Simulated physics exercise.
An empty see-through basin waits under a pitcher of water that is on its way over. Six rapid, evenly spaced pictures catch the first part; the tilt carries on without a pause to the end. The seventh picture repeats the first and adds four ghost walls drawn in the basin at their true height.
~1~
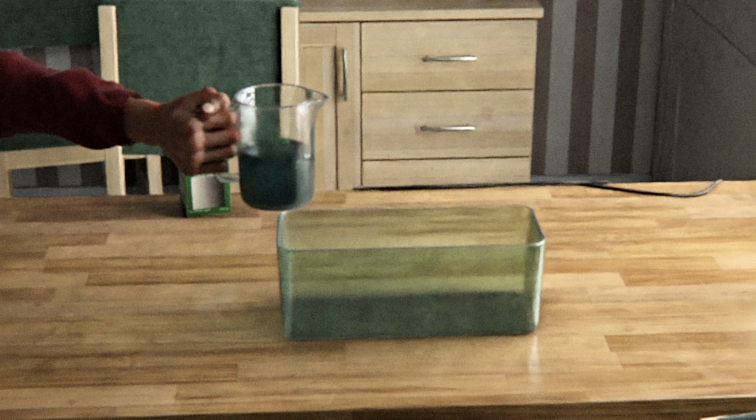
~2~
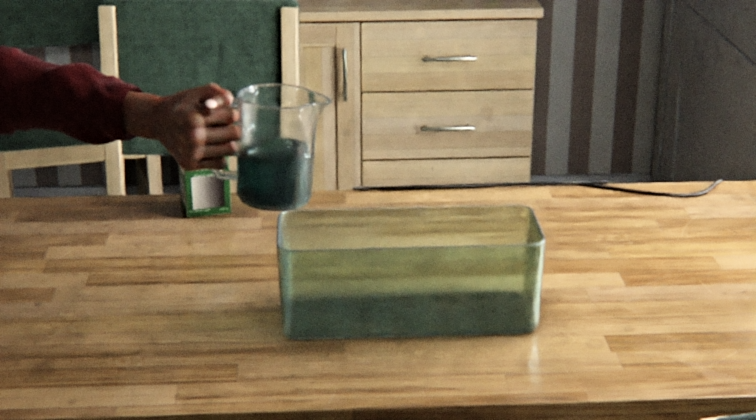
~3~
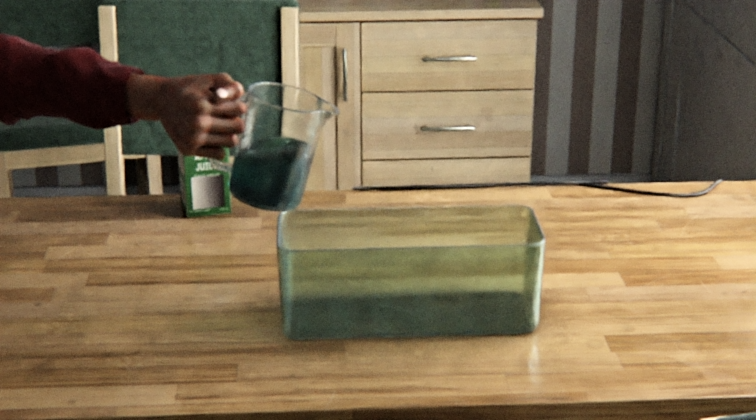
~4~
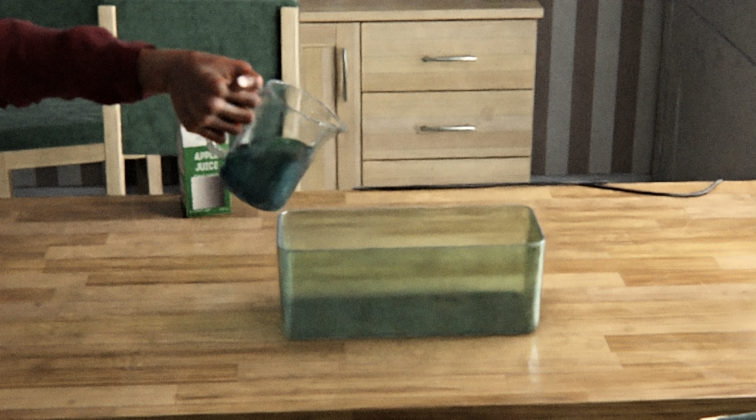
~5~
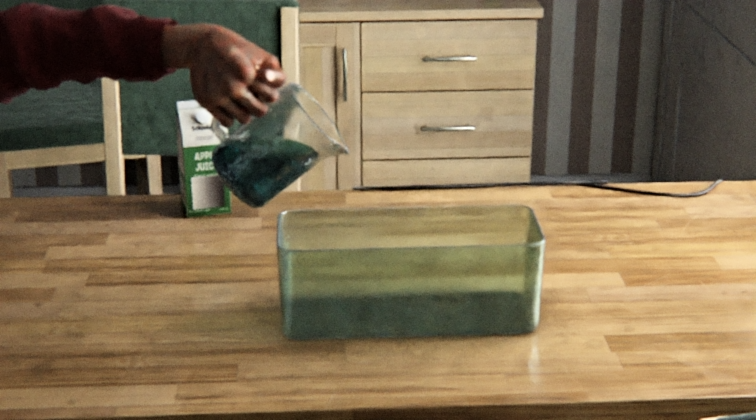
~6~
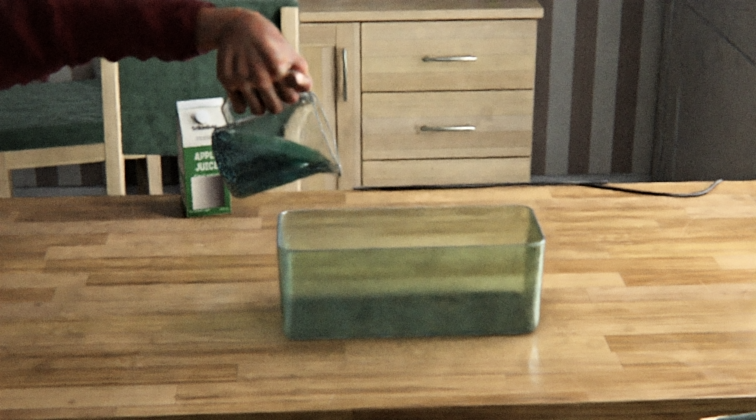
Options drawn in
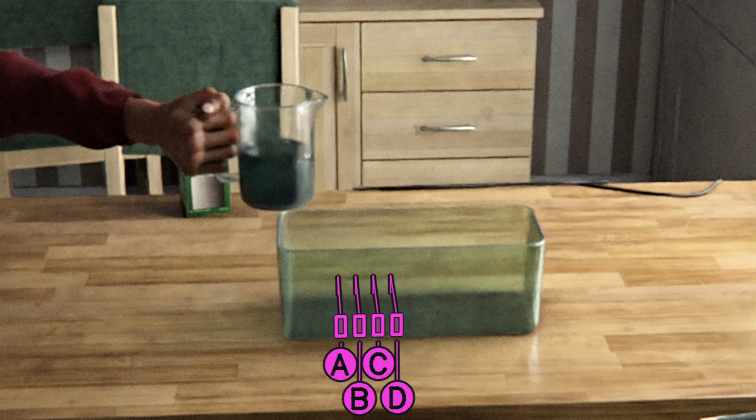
The clip shows a hand holding a clear pitcher of dark blue-green liquid above a wooden table with a see-through basin. The hand tilts the pitcher steeply to the right, revealing more of an apple juice carton behind.
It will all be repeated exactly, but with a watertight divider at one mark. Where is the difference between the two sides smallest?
C beats the others.
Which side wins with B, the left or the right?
More ends on the right.
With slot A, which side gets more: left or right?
More ends on the right.
On the marked copy, A at (341, 342); B at (359, 342); C at (378, 341); D at (396, 341).
With A, about 11 % ends left of the wall and 88 % right of it.
With B, about 9 % ends left of the wall and 91 % right of it.
With C, about 57 % ends left of the wall and 42 % right of it.
With D, about 81 % ends left of the wall and 14 % right of it; 4 % is lost outside.
